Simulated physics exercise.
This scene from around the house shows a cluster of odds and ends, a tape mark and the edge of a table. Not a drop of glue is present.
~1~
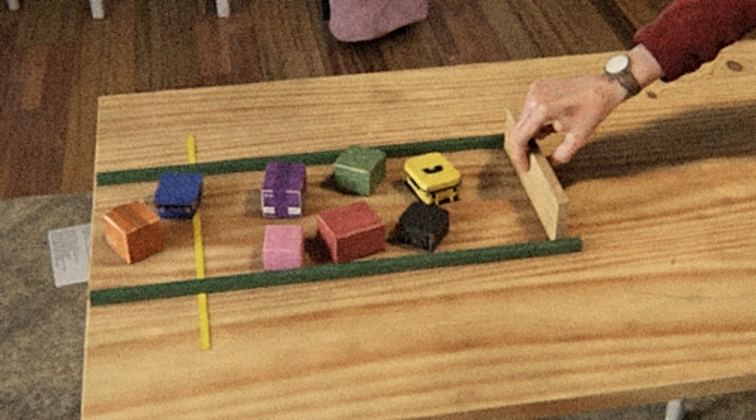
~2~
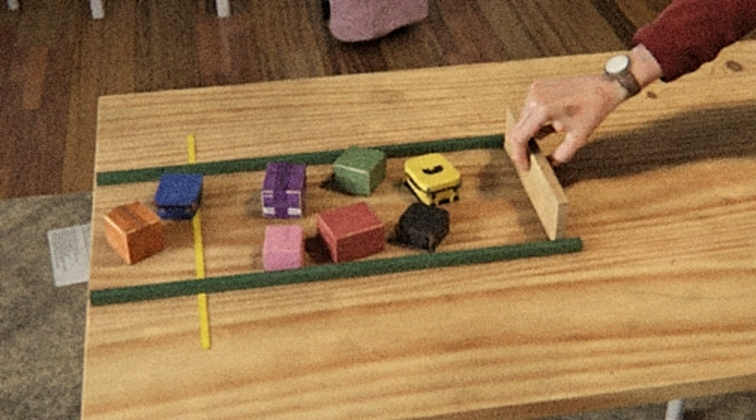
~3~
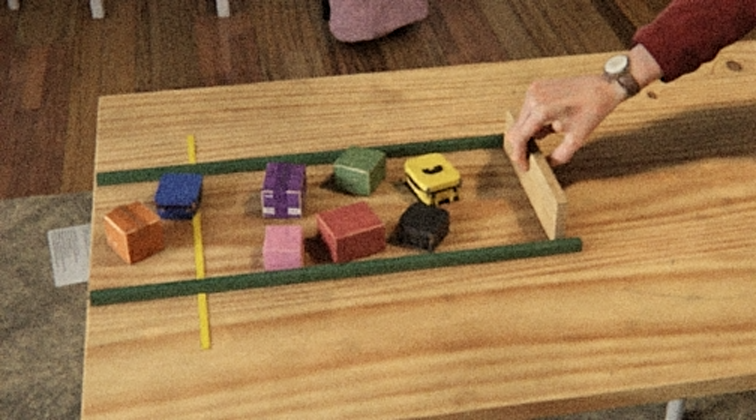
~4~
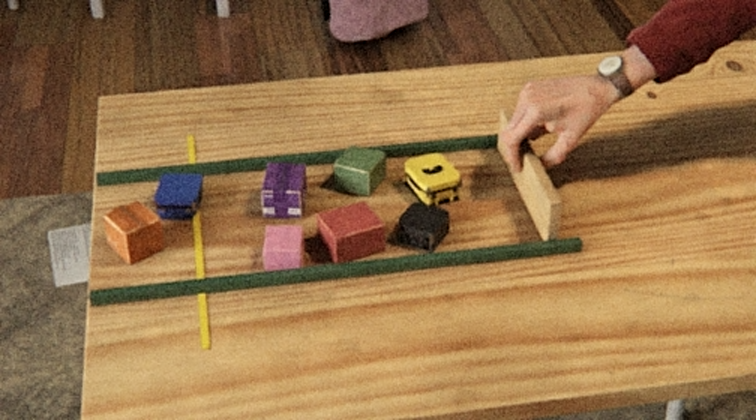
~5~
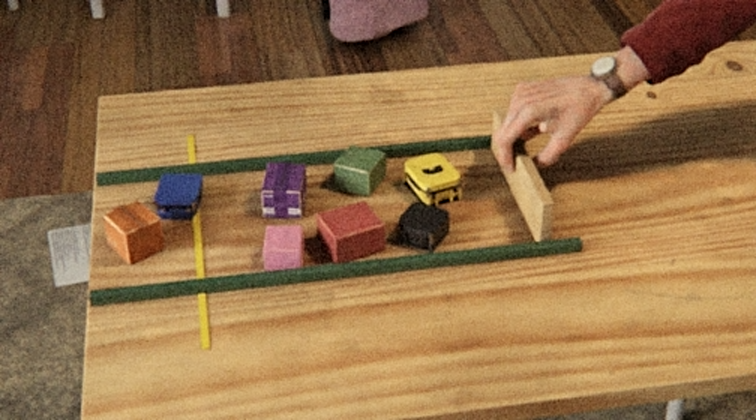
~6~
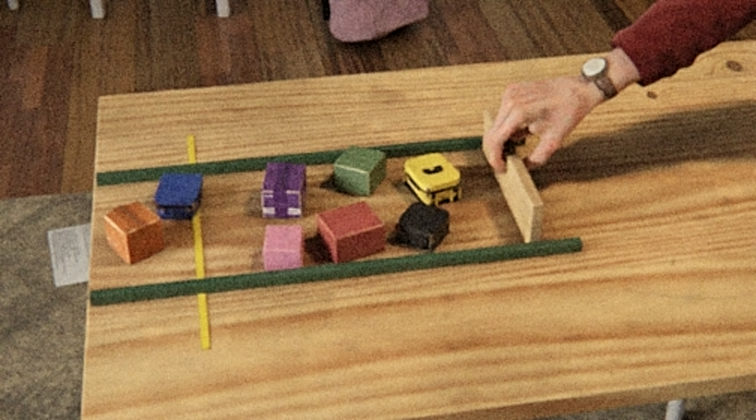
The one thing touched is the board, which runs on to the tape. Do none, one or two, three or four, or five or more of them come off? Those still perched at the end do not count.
Turns out one or at most two get shoved off the end.
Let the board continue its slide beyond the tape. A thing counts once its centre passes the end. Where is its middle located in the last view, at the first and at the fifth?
Roughly (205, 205) for the earlier crossing, roughly (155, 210) for the later one.
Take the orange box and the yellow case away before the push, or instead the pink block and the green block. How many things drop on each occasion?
Result, first then second: 1, 0.
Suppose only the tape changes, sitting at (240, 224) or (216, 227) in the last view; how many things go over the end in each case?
So it's 0 the first time and 0 the second time.
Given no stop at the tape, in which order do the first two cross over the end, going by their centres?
Going earliest first, it's the pink block and after it the orange box.
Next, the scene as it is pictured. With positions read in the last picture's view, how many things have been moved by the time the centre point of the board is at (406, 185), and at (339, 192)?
By then 4, and later 6.
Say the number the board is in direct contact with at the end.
Counting them up gives 3.
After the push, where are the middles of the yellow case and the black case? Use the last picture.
I'd say approximately (175, 210) and then (178, 261).
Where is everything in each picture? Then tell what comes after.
The first picture shows orange box (134, 232); blue case (180, 197); pink block (284, 248); board (535, 172); tape (197, 228).
The second picture shows blue case (180, 197); purple box (285, 190).
The third picture shows pink block (284, 248); black case (424, 227).
The fourth picture shows orange box (134, 232); board (527, 173).
The fifth picture shows blue case (180, 197); yellow case (432, 181).
The sixth picture shows orange box (134, 232); blue case (180, 197); pink block (284, 248); board (511, 175); tape (197, 228).
Soon after, none off yet; orange box at rest near (134, 232); blue case at rest near (180, 197); pink block moving near (275, 250).
At rest, the number that fall off is one or two; fallen, pink block.
